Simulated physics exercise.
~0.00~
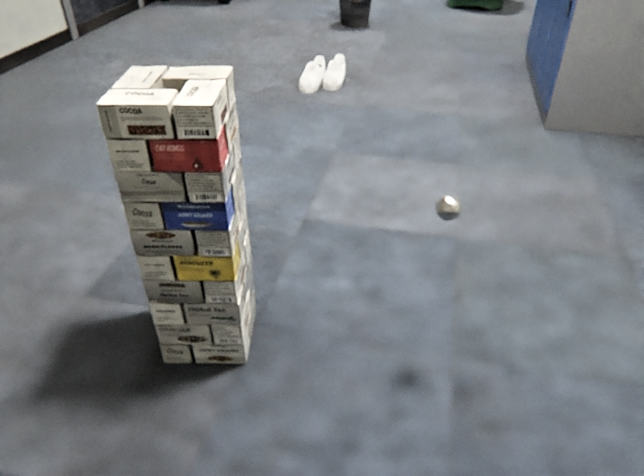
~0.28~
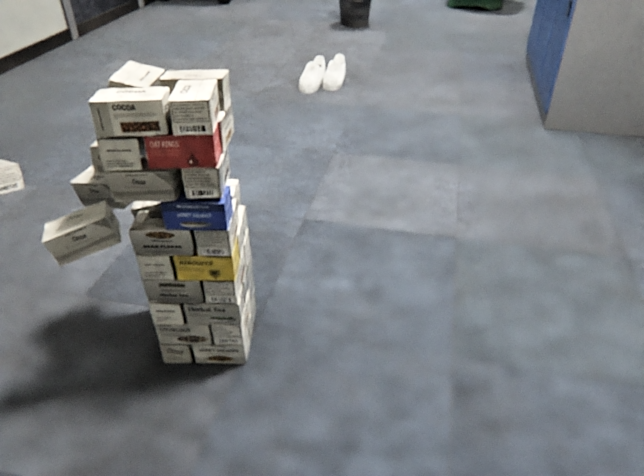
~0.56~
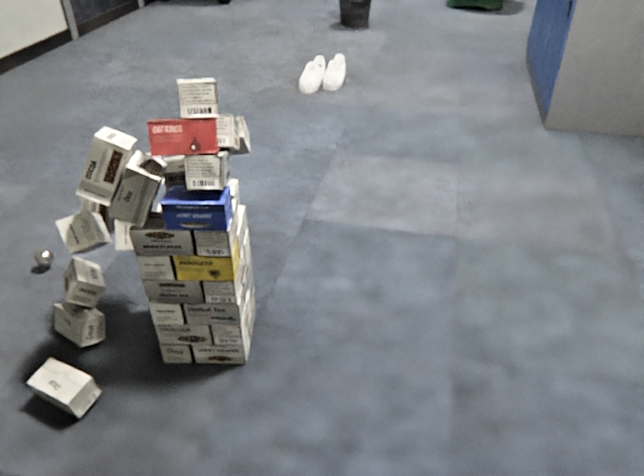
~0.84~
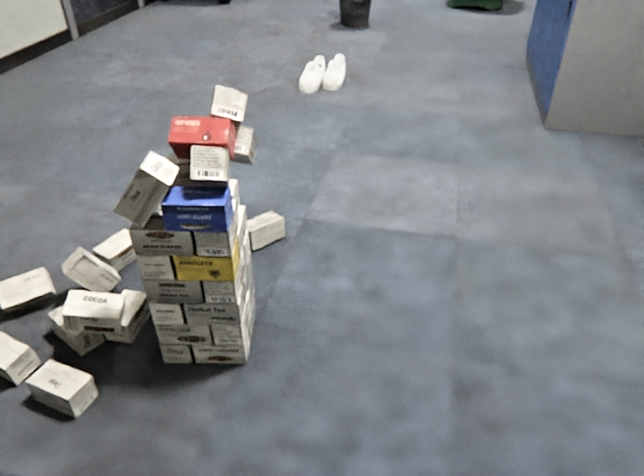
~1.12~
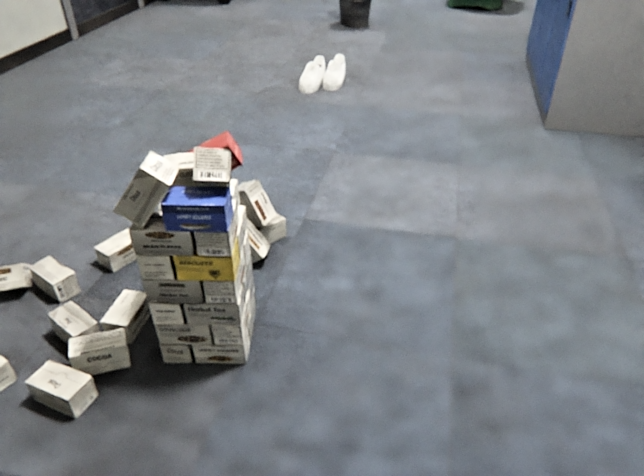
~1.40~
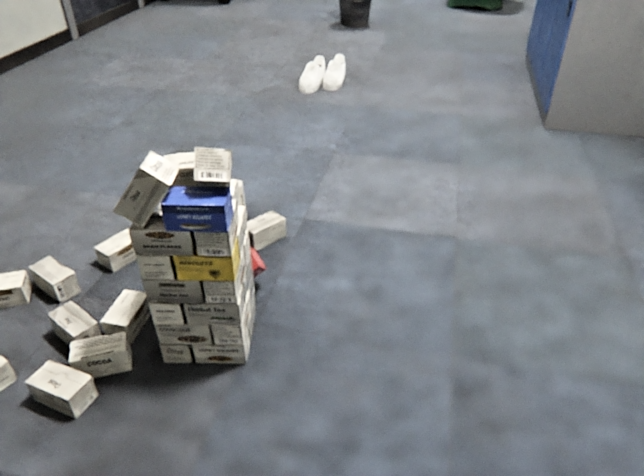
A steel ball hits the packet tower, toppling its top while the blue packet stays up.
